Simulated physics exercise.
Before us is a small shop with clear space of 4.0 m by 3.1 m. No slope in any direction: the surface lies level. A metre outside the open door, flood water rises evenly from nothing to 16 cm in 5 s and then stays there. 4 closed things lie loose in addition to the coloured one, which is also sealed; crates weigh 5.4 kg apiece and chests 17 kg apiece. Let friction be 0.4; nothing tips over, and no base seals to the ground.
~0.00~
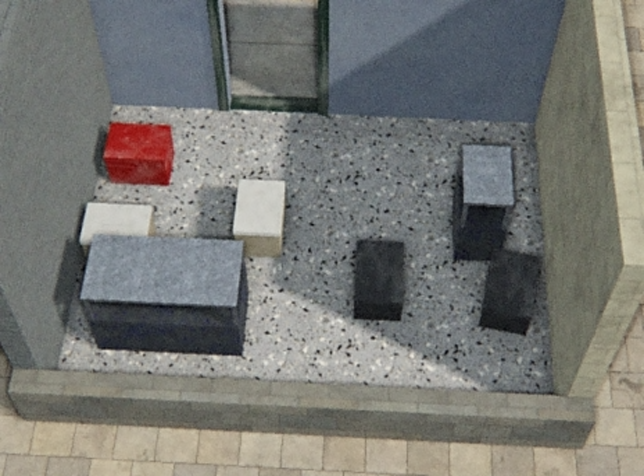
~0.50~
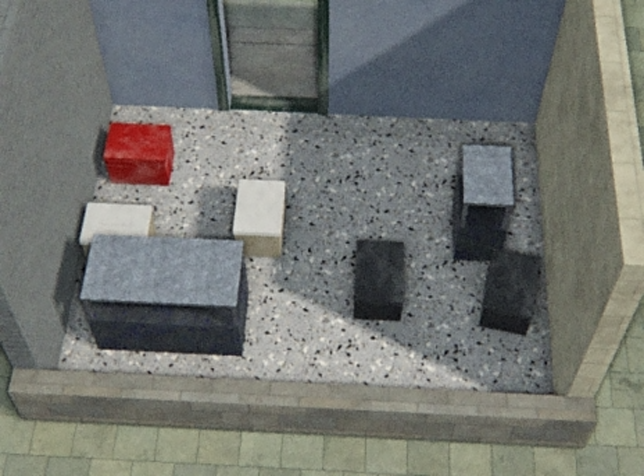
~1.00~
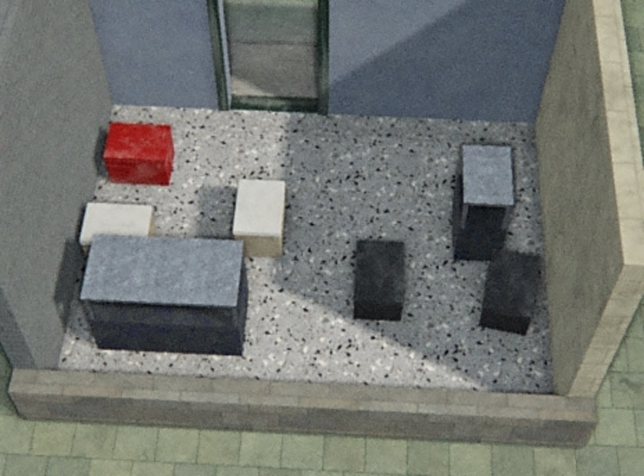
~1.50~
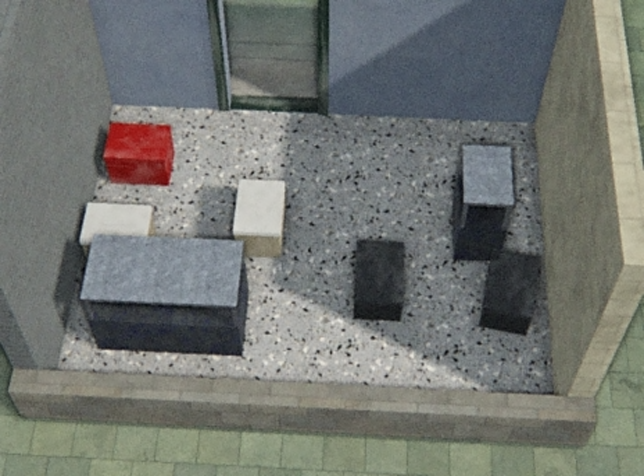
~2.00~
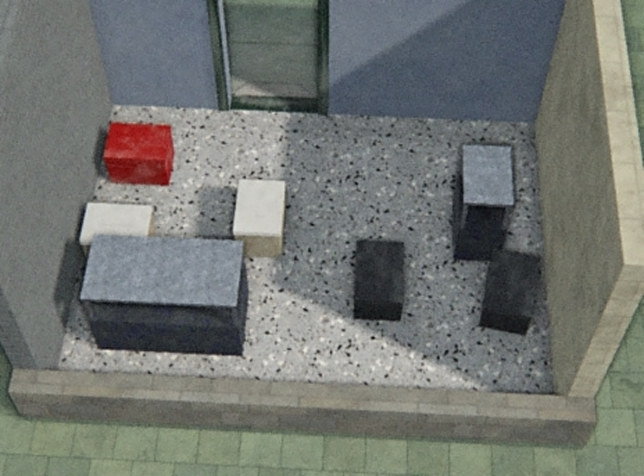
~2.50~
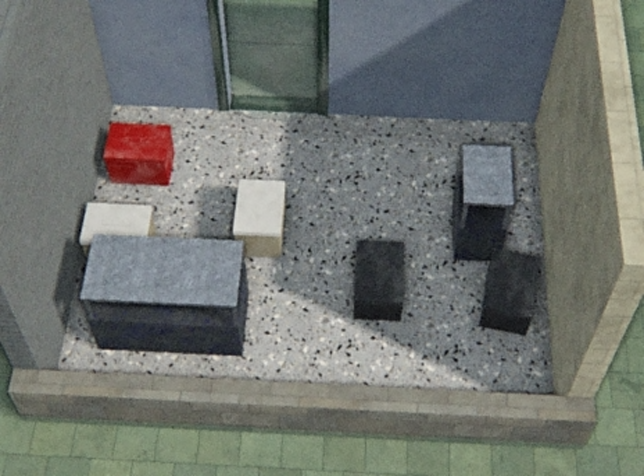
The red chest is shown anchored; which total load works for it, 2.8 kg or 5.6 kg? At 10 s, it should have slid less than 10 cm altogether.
I'd wager no choice works.
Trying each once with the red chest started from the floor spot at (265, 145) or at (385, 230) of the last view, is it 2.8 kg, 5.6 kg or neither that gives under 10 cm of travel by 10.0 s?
One by one: Neither mass suffices; neither mass suffices.
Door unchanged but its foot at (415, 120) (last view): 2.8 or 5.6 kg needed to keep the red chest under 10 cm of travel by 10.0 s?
I'd say the lighter one will work.
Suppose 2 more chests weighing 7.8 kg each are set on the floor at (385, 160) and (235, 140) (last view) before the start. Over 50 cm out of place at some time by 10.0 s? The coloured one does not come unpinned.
In turn: Less, over.
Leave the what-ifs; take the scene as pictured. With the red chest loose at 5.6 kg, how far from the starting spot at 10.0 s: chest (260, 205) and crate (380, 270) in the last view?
Net displacement, in order: 5 cm; 140 cm.
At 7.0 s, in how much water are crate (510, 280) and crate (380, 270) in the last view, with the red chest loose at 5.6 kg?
First roughly 2 cm, second roughly 3 cm.
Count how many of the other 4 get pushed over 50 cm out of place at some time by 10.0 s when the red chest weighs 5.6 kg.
The tally stands at 1.
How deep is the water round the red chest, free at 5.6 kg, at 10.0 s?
Depth: Approx. 5 cm.
After 3.5 s the red chest would be 0 cm from its start with 2.8 kg and 0 cm from its start with 5.6 kg; 0 cm of water round it then.
After 4.5 s the red chest would be 0 cm from its start with 2.8 kg and 0 cm from its start with 5.6 kg; 1 cm of water round it then.
After 7.0 s the red chest would be 10 cm from its start with 2.8 kg and 7 cm from its start with 5.6 kg; 3 cm of water round it then.
After 10.0 s the red chest would be 47 cm from its start with 2.8 kg and 49 cm from its start with 5.6 kg; 5 cm of water round it then.
